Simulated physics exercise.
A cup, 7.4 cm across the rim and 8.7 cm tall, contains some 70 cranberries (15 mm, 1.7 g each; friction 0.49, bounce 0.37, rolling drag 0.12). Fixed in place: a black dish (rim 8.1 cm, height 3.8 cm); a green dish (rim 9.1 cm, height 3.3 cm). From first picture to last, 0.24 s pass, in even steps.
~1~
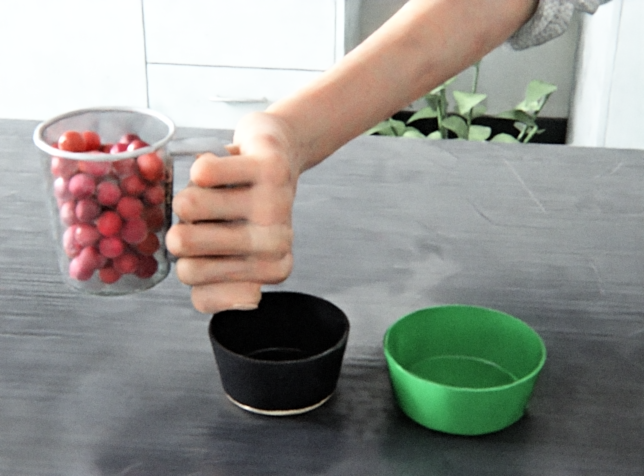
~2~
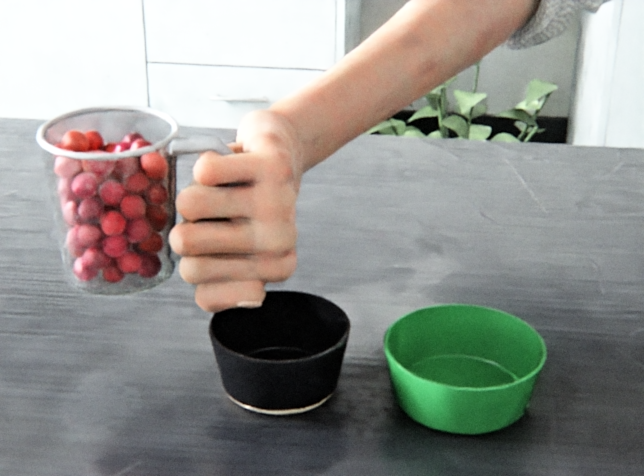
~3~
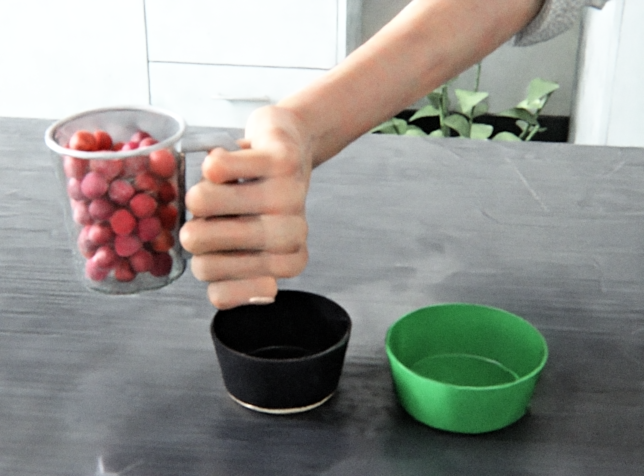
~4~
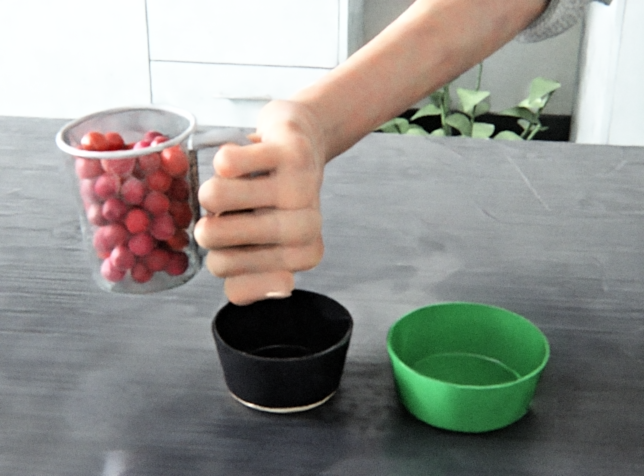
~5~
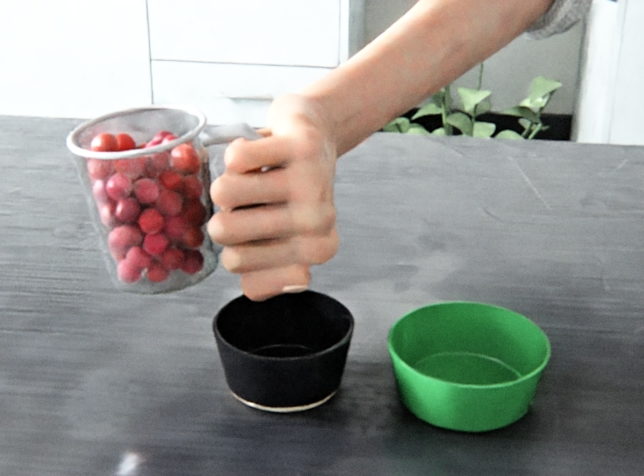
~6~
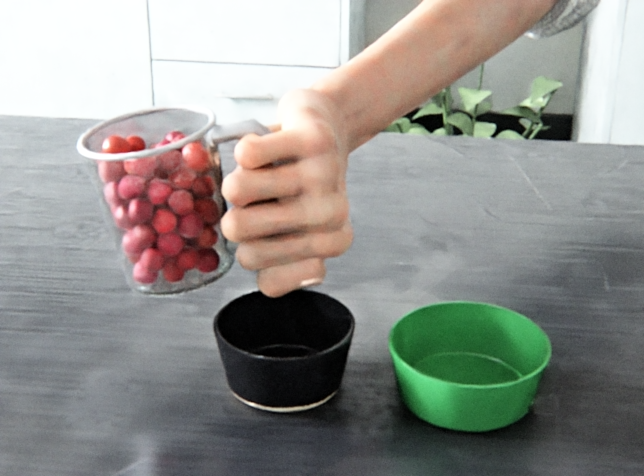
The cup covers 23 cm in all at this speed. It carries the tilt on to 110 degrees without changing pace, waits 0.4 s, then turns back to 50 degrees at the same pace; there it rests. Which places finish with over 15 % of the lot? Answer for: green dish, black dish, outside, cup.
Green dish above, black dish below, outside above, cup below.
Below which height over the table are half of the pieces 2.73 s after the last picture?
Some 2 cm.
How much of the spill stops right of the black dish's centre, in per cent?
About 90 per cent.
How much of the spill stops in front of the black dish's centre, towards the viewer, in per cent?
About 10 per cent.
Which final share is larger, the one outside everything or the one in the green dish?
The larger share is in the green dish.
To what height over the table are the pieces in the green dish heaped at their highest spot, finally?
Some 4.5 cm.
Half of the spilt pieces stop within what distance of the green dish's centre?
Roughly 8 cm.
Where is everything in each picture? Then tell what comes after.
Cup at (110, 180); tilt 0 degrees; moved 0.0 cm; lip at (43, 127); top of the load at (122, 153); black dish at (279, 325); green dish at (464, 345), in the first frame.
Cup at (113, 179); tilt 1 degrees; moved 0.2 cm; lip at (46, 127); top of the load at (125, 153), in the second frame.
Cup at (122, 178); tilt 2 degrees; moved 0.7 cm; lip at (54, 128); top of the load at (134, 152), in the third frame.
Cup at (135, 176); tilt 5 degrees; moved 1.4 cm; low side left; lip at (65, 131); top of the load at (146, 151), in the fourth frame.
Cup at (147, 175); tilt 7 degrees; moved 2.1 cm; low side left; lip at (76, 134); top of the load at (157, 151), in the fifth frame.
Cup at (158, 175); tilt 10 degrees; moved 2.8 cm; low side left; lip at (86, 137); top of the load at (167, 151); black dish at (284, 321); green dish at (469, 341), in the sixth frame.
Then, 1.05 s after the last picture, tilt 71 degrees; cup 100 %; middle of all pieces near (442, 222).
Then, 1.92 s after the last picture, tilt 110 degrees; green dish 45 %, outside 25 %, cup 25 %; middle of all pieces near (433, 318).
Then, 2.73 s after the last picture, tilt 82 degrees; green dish 55 %, outside 45 %; middle of all pieces near (410, 348).
Then, 3.50 s after the last picture, tilt 50 degrees; green dish 55 %, outside 45 %; middle of all pieces near (410, 348).
In the end, green dish 55 %, black dish 0 %, outside 45 %, cup 0 %.
